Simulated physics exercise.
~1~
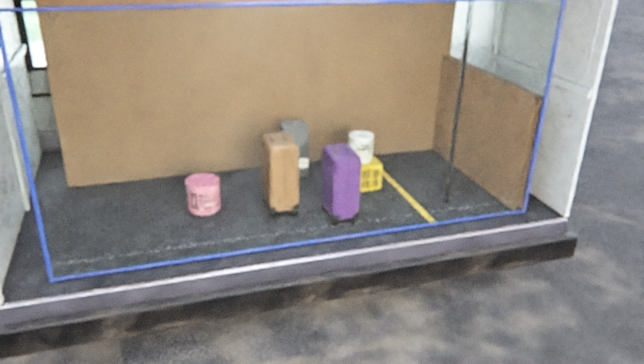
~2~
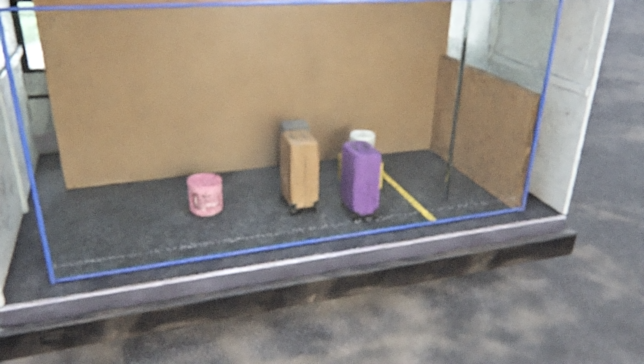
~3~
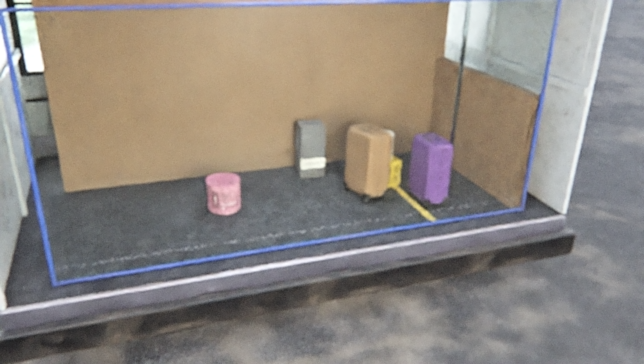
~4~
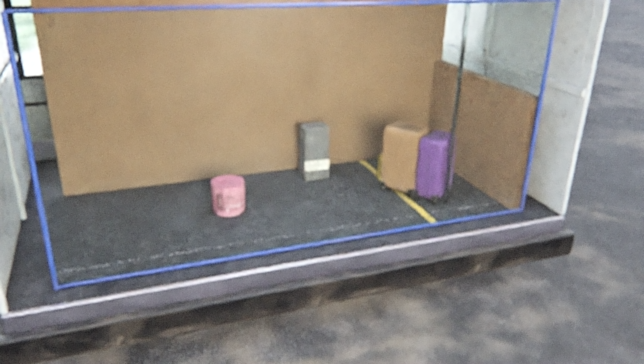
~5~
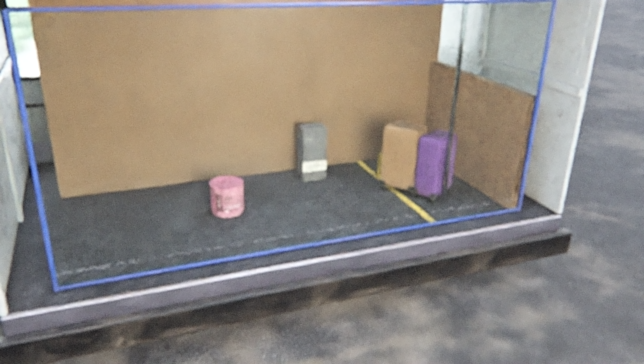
A brown wheeled case and a purple wheeled case stand upright in an open bay, with a pink bucket to their left and a grey tall box, a white bucket and a yellow crate behind them. The two cases roll to the right, starting to cover the crate and white bucket. They keep rolling a long way, leaving the grey box in clear view, while the pink bucket shifts only slightly right. The cases come together beside the pole, across the yellow line, and hide the goods behind them. There they stay upright and still, with the pink bucket and grey box left short of the line.
